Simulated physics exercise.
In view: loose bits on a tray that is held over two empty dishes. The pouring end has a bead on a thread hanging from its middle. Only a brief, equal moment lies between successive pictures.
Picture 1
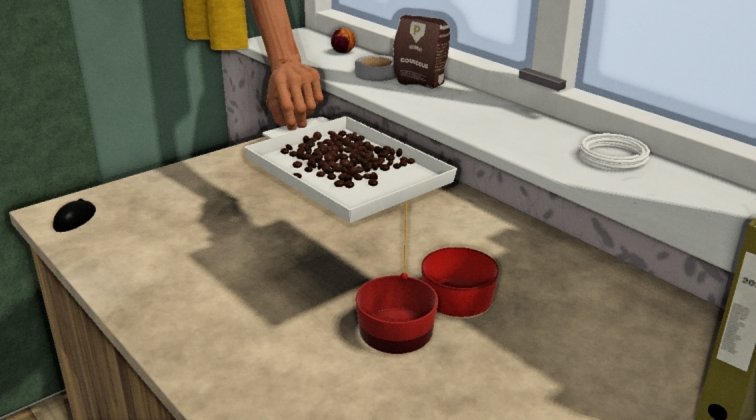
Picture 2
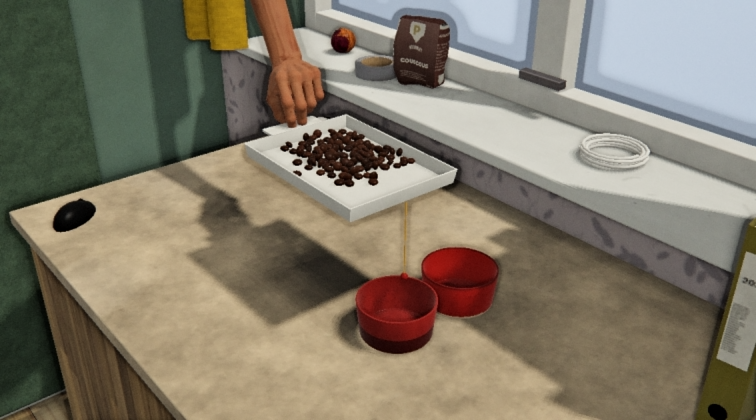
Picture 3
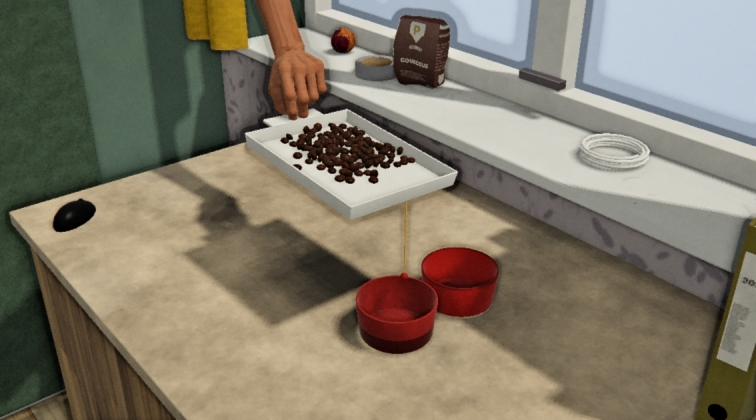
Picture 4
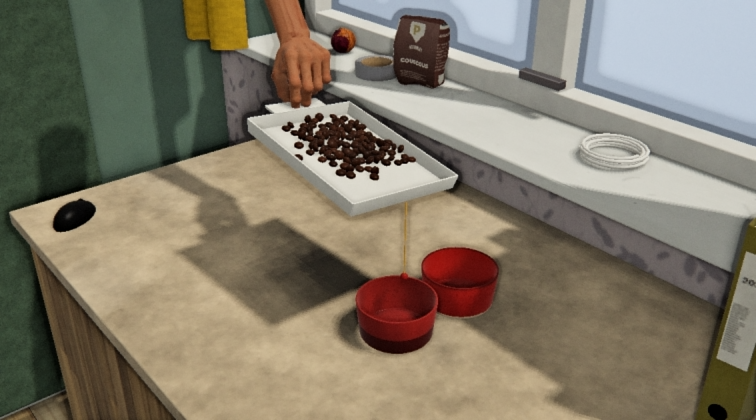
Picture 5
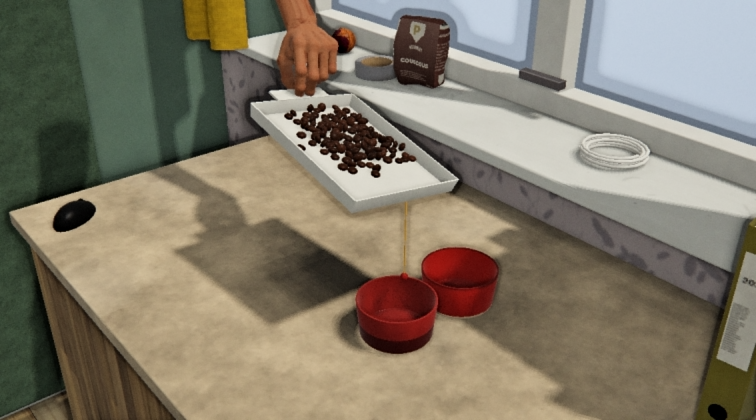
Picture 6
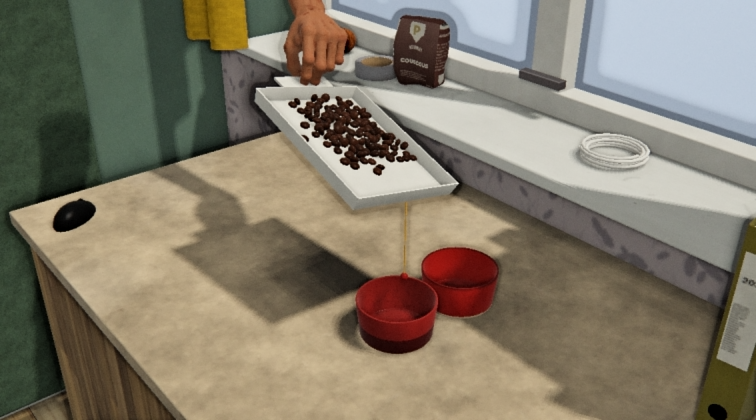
A hand at the upper left holds a white tray of dark brown pieces above a mottled tan counter, seen from above at an angle by a still camera. Two red dishes sit beneath a thread hanging from the tray, with a brown bag and white coil on the windowsill behind. The hand slowly raises the tray's far end, tilting it toward the dishes, while the pieces shift little.
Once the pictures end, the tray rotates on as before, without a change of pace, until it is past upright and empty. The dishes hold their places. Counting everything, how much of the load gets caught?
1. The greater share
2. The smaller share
Option 1: The greater share.
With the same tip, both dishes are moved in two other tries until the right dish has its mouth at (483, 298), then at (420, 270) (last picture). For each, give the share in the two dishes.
20 %, then 50 %.
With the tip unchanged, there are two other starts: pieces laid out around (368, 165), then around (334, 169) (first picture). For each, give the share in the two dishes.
Estimate: 100 % first, 90 % second.
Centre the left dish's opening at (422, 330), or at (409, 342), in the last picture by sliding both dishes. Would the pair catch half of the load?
Place 1: Lower than half; place 2: Lower than half.
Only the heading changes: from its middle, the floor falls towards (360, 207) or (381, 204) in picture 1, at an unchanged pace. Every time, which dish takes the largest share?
Okay, first try the left-side one, second try the left-side one.
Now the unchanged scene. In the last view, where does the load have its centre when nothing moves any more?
Close to (456, 291) in the last picture.
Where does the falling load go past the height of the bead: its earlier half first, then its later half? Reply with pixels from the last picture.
I'd put it at roughly (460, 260), and after that at roughly (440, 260).
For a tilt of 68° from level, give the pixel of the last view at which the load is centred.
In the last view, the load is centred near (428, 174).
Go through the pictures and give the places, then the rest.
The first frame shows corners of the pouring end near (350, 208) and (454, 168), level; middle of the load near (340, 156), flat chocolate drops; left dish near (424, 331); right dish near (487, 297); bead on its thread near (404, 276).
The second frame shows corners of the pouring end near (351, 208) and (454, 169), level; middle of the load near (340, 155).
The third frame shows corners of the pouring end near (352, 205) and (454, 171), tipped barely, lowest at the right corner; middle of the load near (340, 150).
The fourth frame shows corners of the pouring end near (354, 202) and (455, 175), tipped a little, lowest at the right corner; middle of the load near (341, 143).
The fifth frame shows corners of the pouring end near (356, 199) and (455, 179), tipped clearly, lowest at the right corner; middle of the load near (343, 136).
The sixth frame shows corners of the pouring end near (359, 197) and (455, 182), tipped clearly, lowest at the right corner; middle of the load near (346, 129); left dish near (424, 331); right dish near (487, 297).
Shortly afterwards, tray tipped steeply; all but a few on the tray; only a few in the right dish; a little in the air.
Next, tray tipped past a quarter turn; a little on the tray; only a few in the left dish; the bulk in the right dish; only a few outside both; a little in the air.
Some moments later, tray tipped past a quarter turn; only a few in the left dish; all but a few in the right dish; a little outside both.
In the end, tray tipped past a quarter turn; only a few in the left dish; all but a few in the right dish; a little outside both.
